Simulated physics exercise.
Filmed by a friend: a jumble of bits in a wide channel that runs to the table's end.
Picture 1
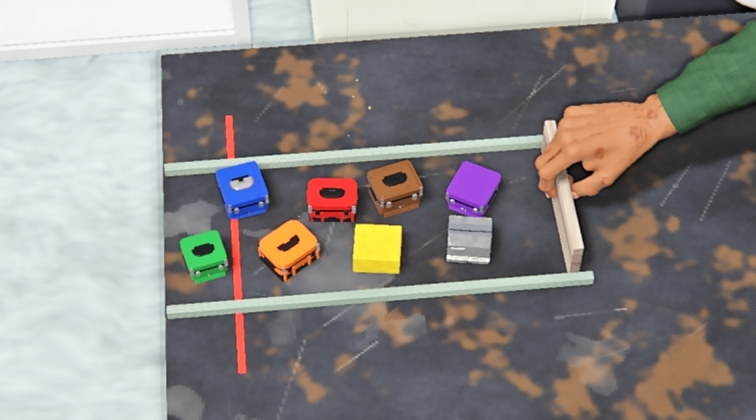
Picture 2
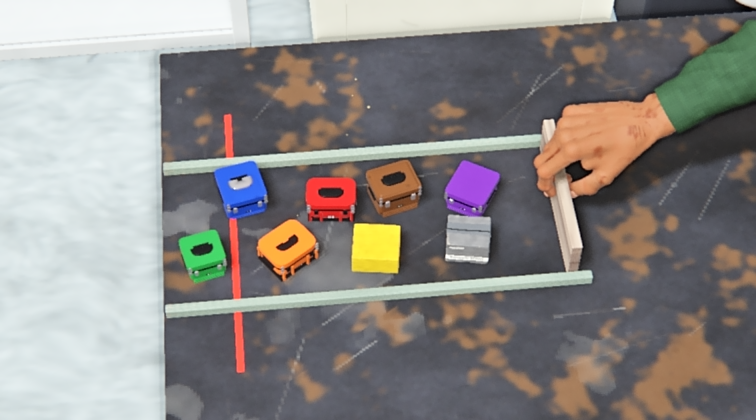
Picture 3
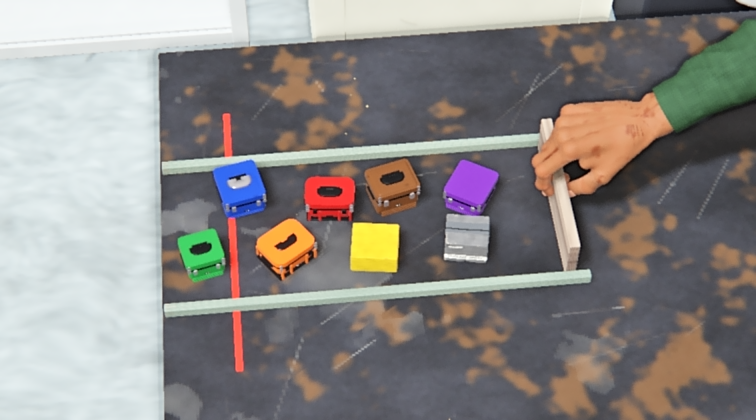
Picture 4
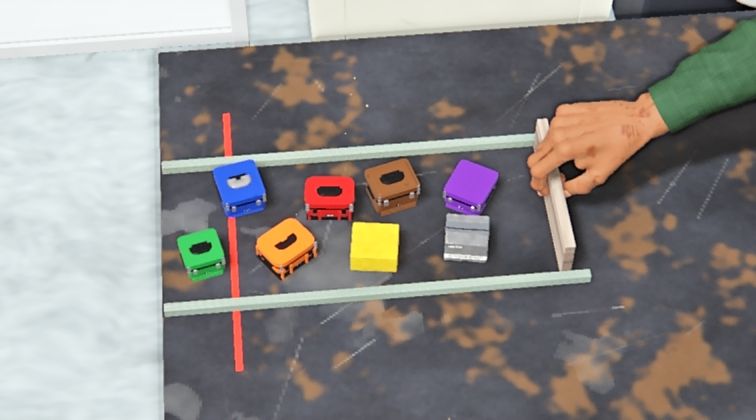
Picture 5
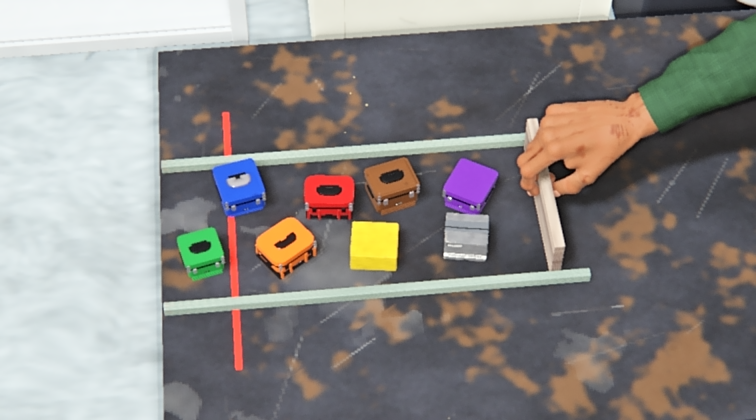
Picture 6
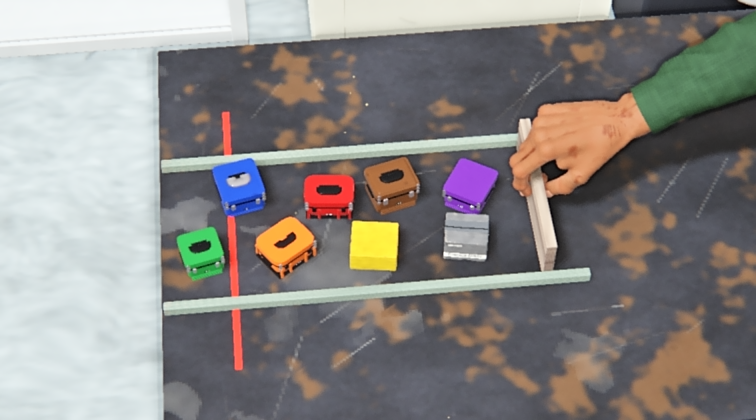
A hand holding a wooden board upright, then sliding it slightly left between two rails towards small coloured cases and blocks.
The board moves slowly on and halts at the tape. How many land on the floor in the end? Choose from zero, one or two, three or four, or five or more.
In the end, three or four land there.
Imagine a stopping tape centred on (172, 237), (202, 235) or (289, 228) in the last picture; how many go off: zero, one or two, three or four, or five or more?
More than four; 5 or more; one to two.
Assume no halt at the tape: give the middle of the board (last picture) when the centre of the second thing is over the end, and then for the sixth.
I'd say close to (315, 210), then close to (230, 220).
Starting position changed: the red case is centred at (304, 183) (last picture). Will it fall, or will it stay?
Note: From that start it slides off.
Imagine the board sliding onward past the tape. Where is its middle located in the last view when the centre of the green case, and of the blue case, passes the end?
(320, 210) and then (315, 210), give or take.
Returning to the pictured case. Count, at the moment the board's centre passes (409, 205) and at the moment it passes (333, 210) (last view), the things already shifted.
Moved so far: 5, later 8.
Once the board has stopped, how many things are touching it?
It ends up touching 2.
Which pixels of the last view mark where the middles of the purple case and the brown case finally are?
The purple case ends up near (211, 217), and the brown case near (166, 204).
Early on, none off yet; green case at rest near (201, 254); blue case at rest near (240, 188); orange case at rest near (286, 248).
A while later, none off yet; green case travelled about its own width near (174, 255); blue case travelled about its own width near (179, 187); orange case travelled about its own width near (217, 246).
Finally, the number that fall off is three or four; lost, red case, orange case, blue case and green case.
